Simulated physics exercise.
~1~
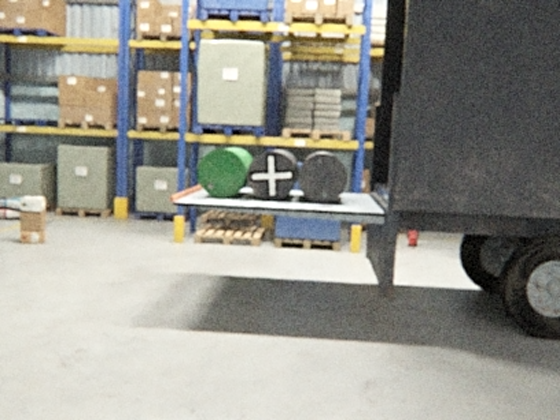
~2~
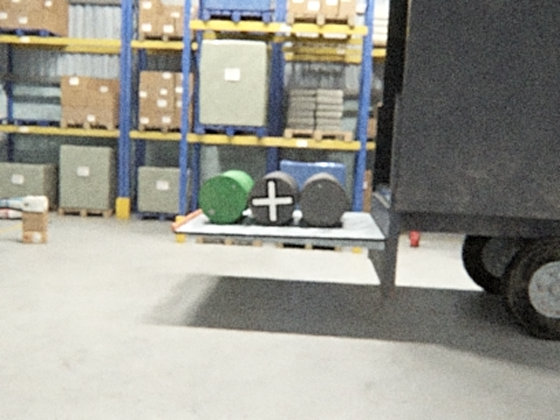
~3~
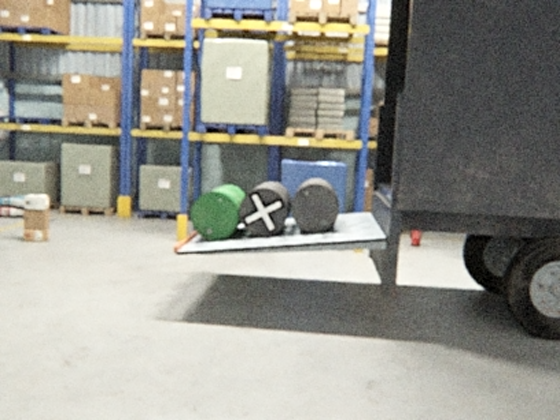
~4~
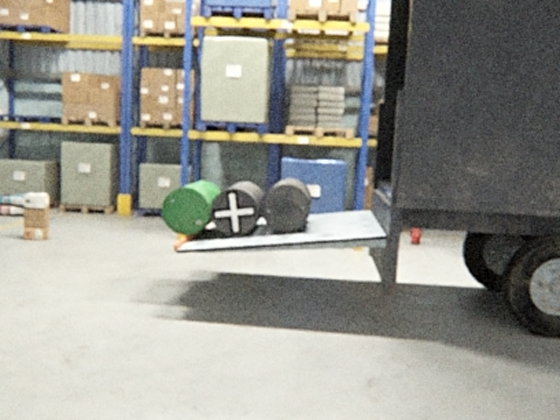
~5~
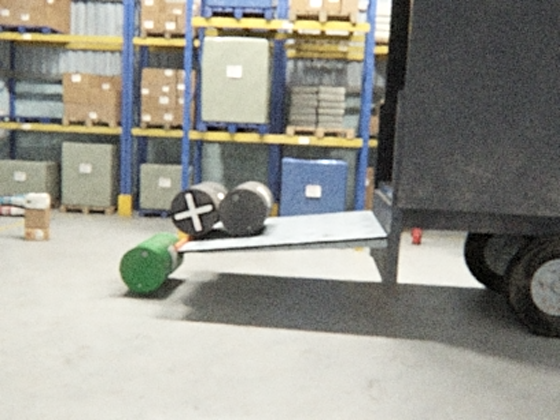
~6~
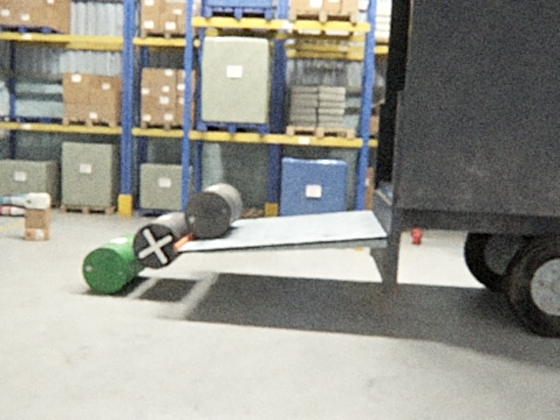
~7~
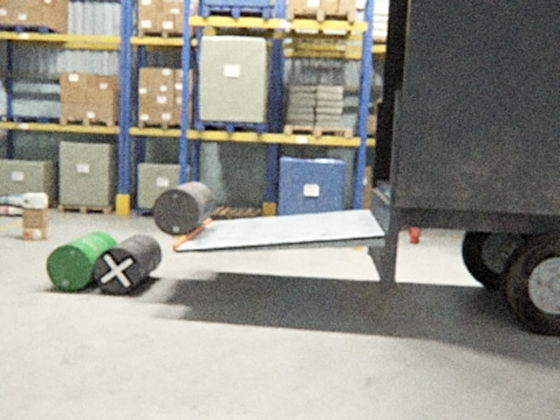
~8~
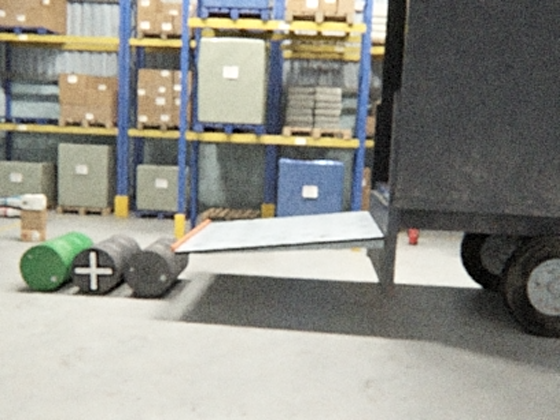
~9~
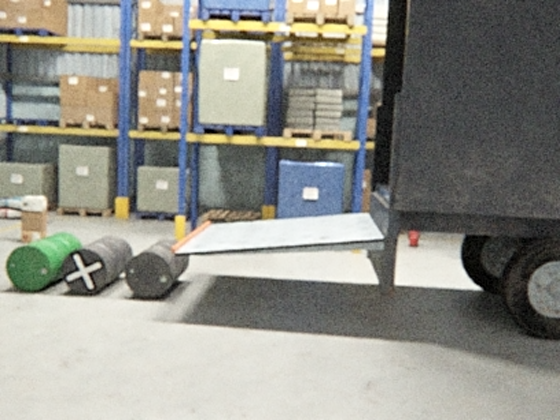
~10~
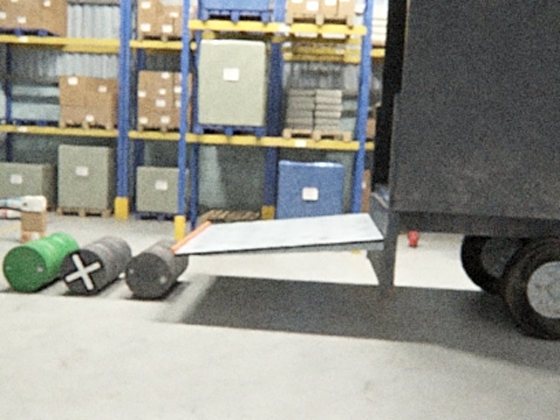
Three drums, a green one and two dark ones, rode down on a truck's tail lift, then rolled left as the plate tipped, dropped off its edge one after another, green first, and came to rest in a row on the warehouse floor.
